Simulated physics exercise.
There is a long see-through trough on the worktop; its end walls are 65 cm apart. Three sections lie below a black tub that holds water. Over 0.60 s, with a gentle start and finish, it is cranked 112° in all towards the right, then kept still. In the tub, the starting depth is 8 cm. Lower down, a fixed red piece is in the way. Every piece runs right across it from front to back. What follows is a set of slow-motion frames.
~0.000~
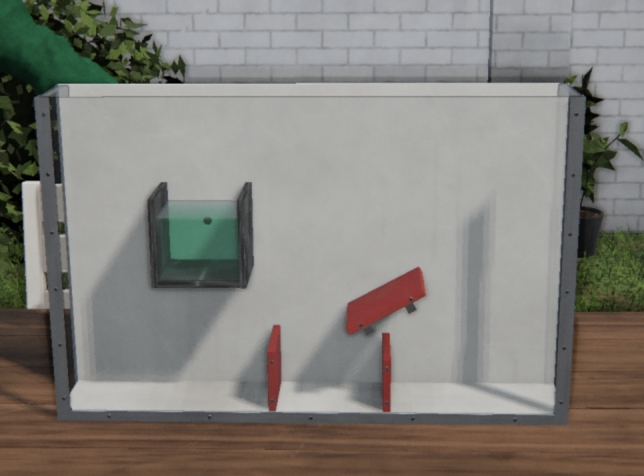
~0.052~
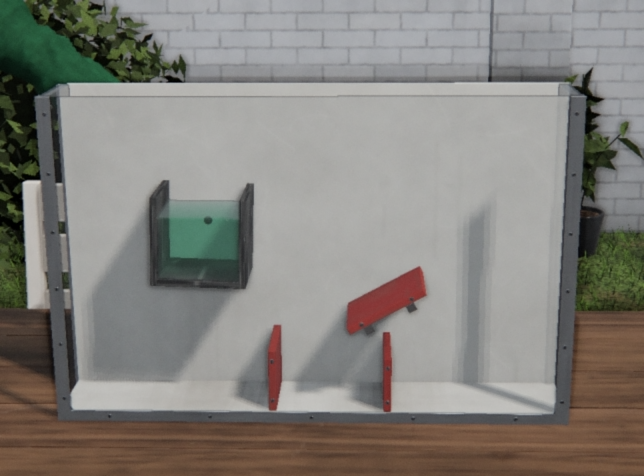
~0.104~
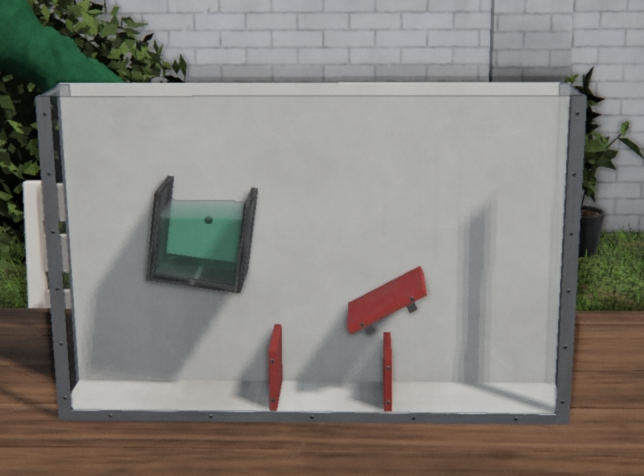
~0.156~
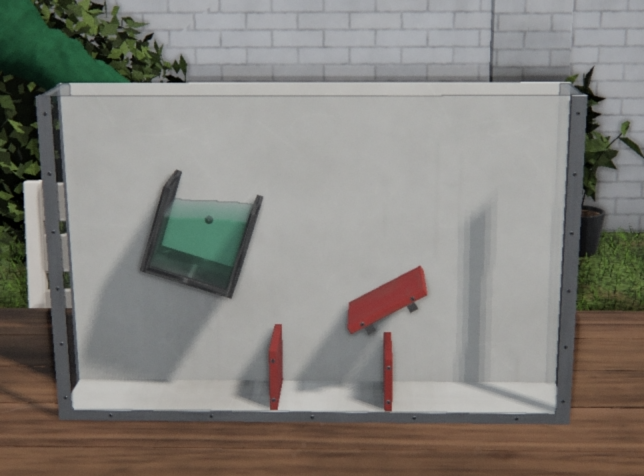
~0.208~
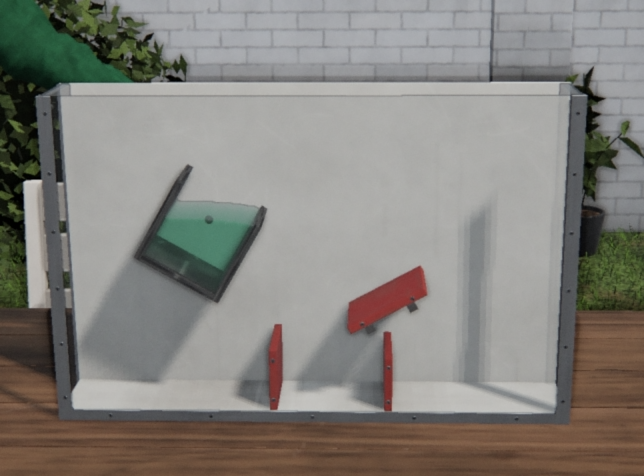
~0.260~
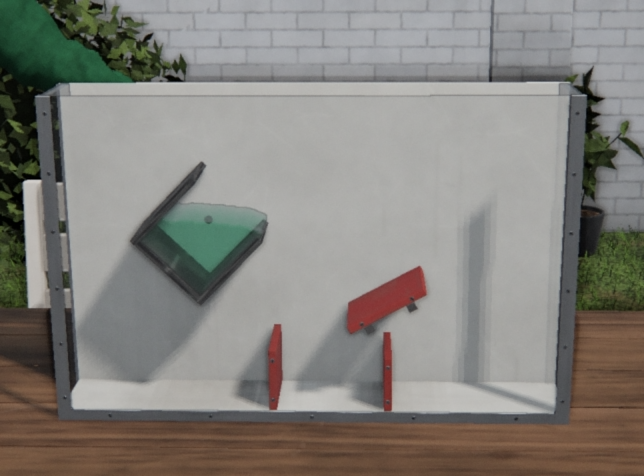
Black-walled tub of green-tinted water tilting steadily to the right above red dividers and a slanted red board in a see-through trough.
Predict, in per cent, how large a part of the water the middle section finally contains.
Some 65 percent of the water.
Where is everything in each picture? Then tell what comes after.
The first picture shows tilt 0°; lip (241, 202); the highest water is at (171, 221); divider tops at (271, 353) and (387, 361).
The second picture shows tilt 2°; lip (243, 203); the highest water is at (169, 221).
The third picture shows tilt 8°; lip (247, 208); the highest water is at (174, 220).
The fourth picture shows tilt 18°; lip (253, 216); the highest water is at (172, 220).
The fifth picture shows tilt 30°; lip (257, 228); the highest water is at (176, 221).
The sixth picture shows tilt 44°; lip (258, 243); the highest water is at (188, 224).
After 0.46 s 92 per cent has yet to come down; below, left 0, middle 8, right 0.
After 0.70 s 27 per cent has yet to come down; below, left 6, middle 68, right 0.
After 1.03 s 1 per cent has yet to come down; below, left 10, middle 66, right 23.
In the end the left section holds 11, the middle 67 and the right 23 per cent.
